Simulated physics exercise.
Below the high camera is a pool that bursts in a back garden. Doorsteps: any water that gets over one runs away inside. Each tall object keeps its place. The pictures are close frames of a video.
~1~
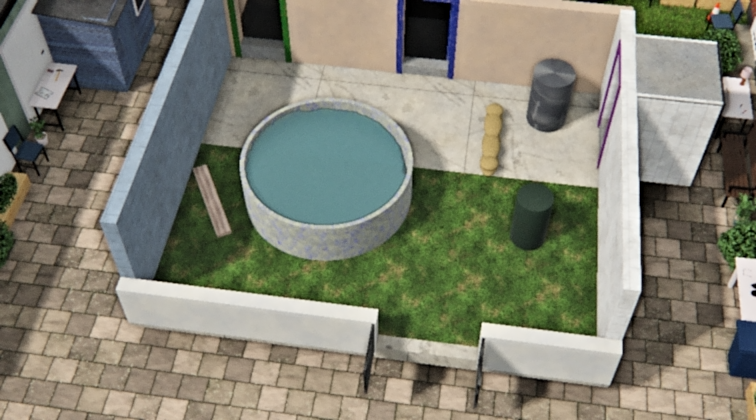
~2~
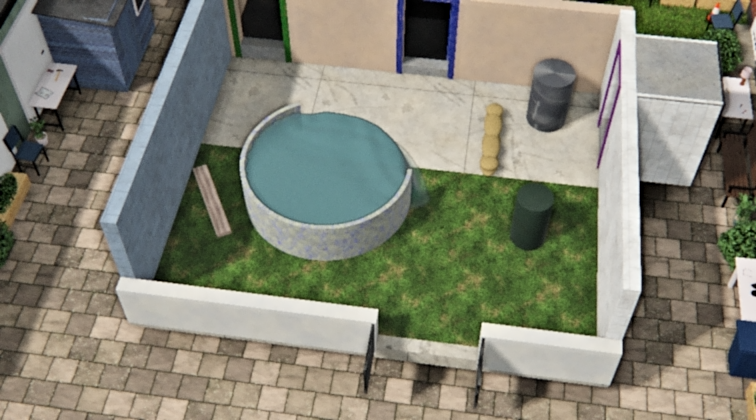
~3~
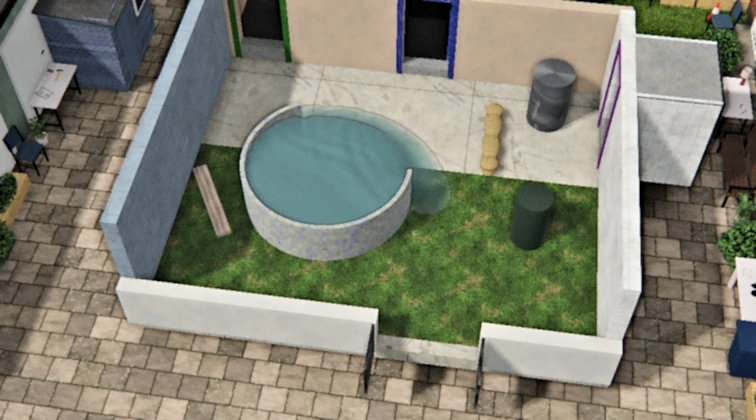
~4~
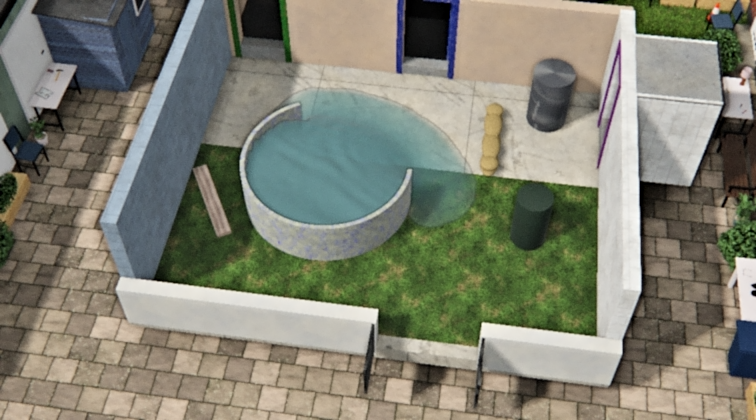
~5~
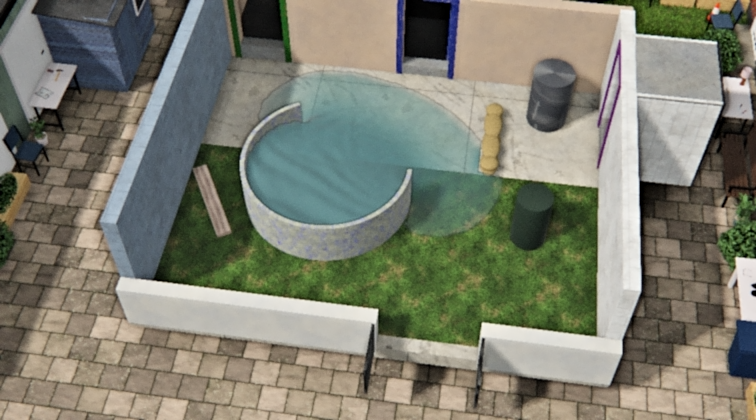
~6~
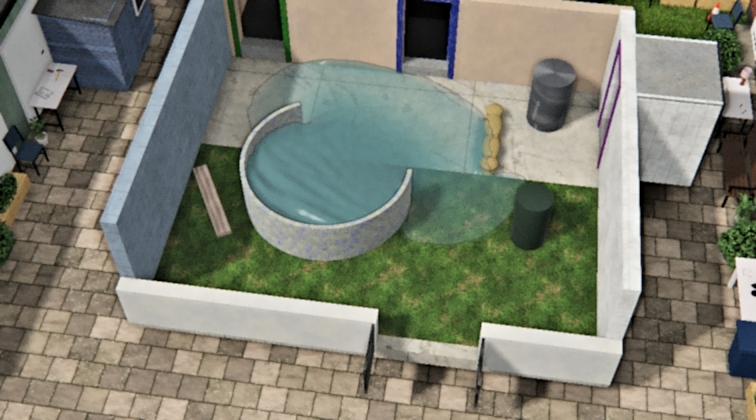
Water pouring through a gap in the far side of a round garden pool, spreading across the pale patio and grass.
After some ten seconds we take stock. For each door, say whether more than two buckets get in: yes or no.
Green door: No; blue door: Yes; purple door: No.
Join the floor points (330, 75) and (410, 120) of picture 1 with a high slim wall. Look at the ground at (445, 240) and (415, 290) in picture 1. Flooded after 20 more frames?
The first point ends up swamped and the second ends up spared.
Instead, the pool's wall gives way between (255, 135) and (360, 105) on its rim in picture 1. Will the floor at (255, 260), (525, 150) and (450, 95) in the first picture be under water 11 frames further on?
In turn: Free of water, free of water, covered.
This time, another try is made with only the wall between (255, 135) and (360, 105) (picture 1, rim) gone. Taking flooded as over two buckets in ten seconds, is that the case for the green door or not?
Result - the green door clears the line.
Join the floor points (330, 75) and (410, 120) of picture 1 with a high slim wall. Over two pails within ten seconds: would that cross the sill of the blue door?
Result for blue - under the threshold.
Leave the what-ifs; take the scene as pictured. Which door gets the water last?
Result: The door marked purple.
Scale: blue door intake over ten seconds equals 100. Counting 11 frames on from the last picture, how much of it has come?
Around 50 percent.
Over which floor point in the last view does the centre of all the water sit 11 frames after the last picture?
Close to (389, 143).
A moment on, water covers 45 % of the floor; the green door wet at the sill, nothing in, the blue door under two buckets in, the purple door not reached.
Next, water covers 50 % of the floor; the green door wet at the sill, nothing in, the blue door far over two buckets in, the purple door wet at the sill, nothing in.
Then, water covers 65 % of the floor; the green door wet at the sill, nothing in, the blue door far over two buckets in, the purple door wet at the sill, nothing in.
Later, water covers 95 % of the floor; the green door wet at the sill, nothing in, the blue door far over two buckets in, the purple door wet at the sill, nothing in.
In the end, water covers 95 % of the floor; the green door wet at the sill, nothing in, the blue door far over two buckets in, the purple door wet at the sill, nothing in.
